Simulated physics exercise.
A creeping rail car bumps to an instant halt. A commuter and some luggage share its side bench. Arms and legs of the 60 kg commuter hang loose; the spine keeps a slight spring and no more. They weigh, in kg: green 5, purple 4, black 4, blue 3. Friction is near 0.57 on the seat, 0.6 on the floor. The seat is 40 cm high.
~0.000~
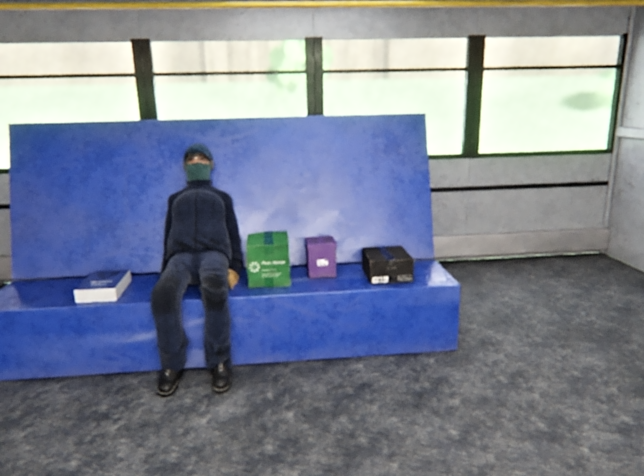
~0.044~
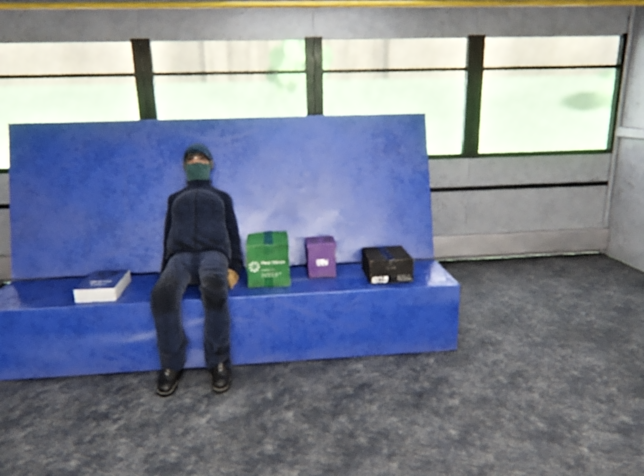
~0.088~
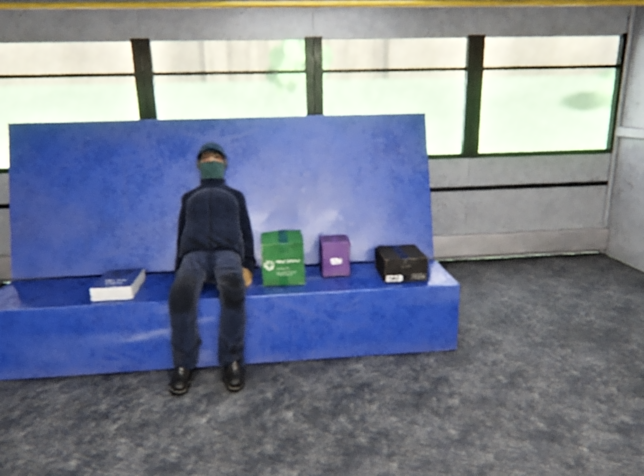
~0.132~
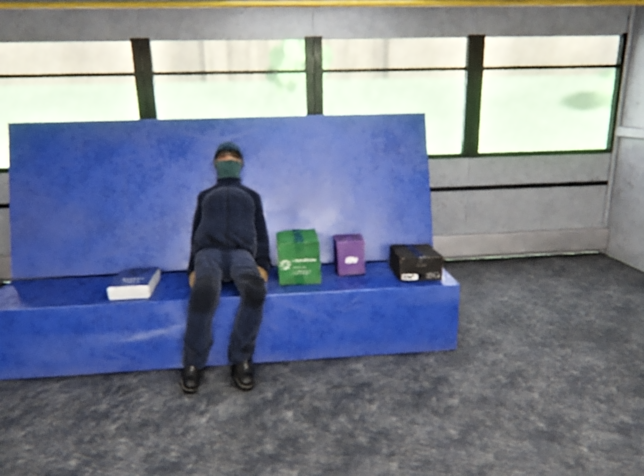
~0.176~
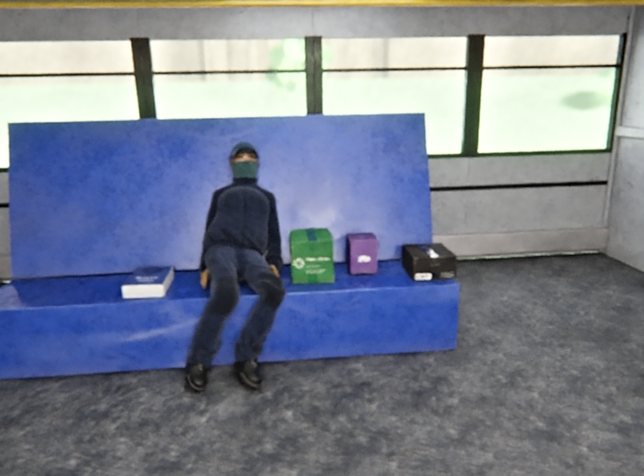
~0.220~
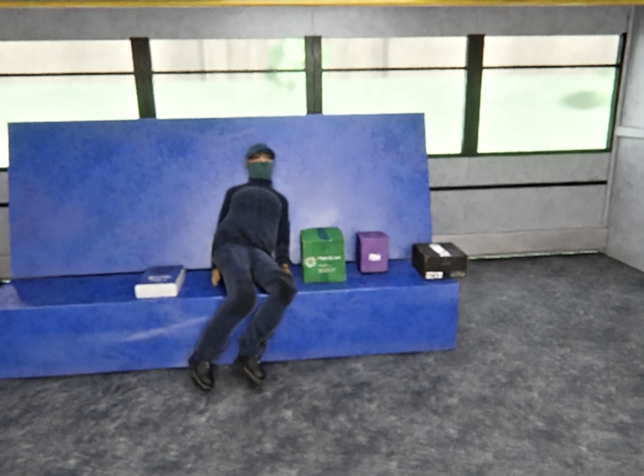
We see a seated, masked commuter on a blue bench with a flat blue-and-white item and green, purple and black containers; after a still moment, all slide right together, the commuter's feet trailing and the black carton overhanging the bench's end.
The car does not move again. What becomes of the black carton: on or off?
The black carton slides off.
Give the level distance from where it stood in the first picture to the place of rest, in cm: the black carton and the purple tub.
Moved: Black carton 100, purple tub 50.
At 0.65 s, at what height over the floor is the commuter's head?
Roughly 70 cm.
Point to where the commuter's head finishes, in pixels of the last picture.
Around (357, 221).
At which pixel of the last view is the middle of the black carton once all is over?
At about (535, 316).
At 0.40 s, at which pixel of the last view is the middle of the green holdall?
Near (350, 253).
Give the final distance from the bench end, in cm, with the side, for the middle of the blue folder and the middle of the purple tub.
Blue folder 150 short, purple tub 30 short.
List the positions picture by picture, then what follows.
In the first picture, black carton (387, 264), purple tub (321, 257), blue folder (104, 285).
In the second picture, black carton (387, 264), purple tub (321, 257), blue folder (104, 285).
In the third picture, black carton (401, 263), purple tub (335, 256), blue folder (119, 284).
In the fourth picture, black carton (415, 262), purple tub (349, 255), blue folder (135, 283).
In the fifth picture, black carton (428, 261), purple tub (362, 253), blue folder (149, 281).
In the sixth picture, black carton (439, 260), purple tub (372, 252), blue folder (162, 281). Everything loose set off at about 2.4 m/s.
After 0.40 s the black carton is 16 cm past the bench end, tilted 30°, near (472, 269) in the last picture's view.
After 0.65 s the black carton is 41 cm past the bench end, tilted 100°, near (510, 308) in the last picture's view.
After 1.05 s the black carton is 59 cm past the bench end, tilted 180°, near (535, 316) in the last picture's view.
Final state at 1.6 s, green holdall stays on; purple tub stays on; black carton drops off; blue folder stays on; commuter's hips keep to the seat.
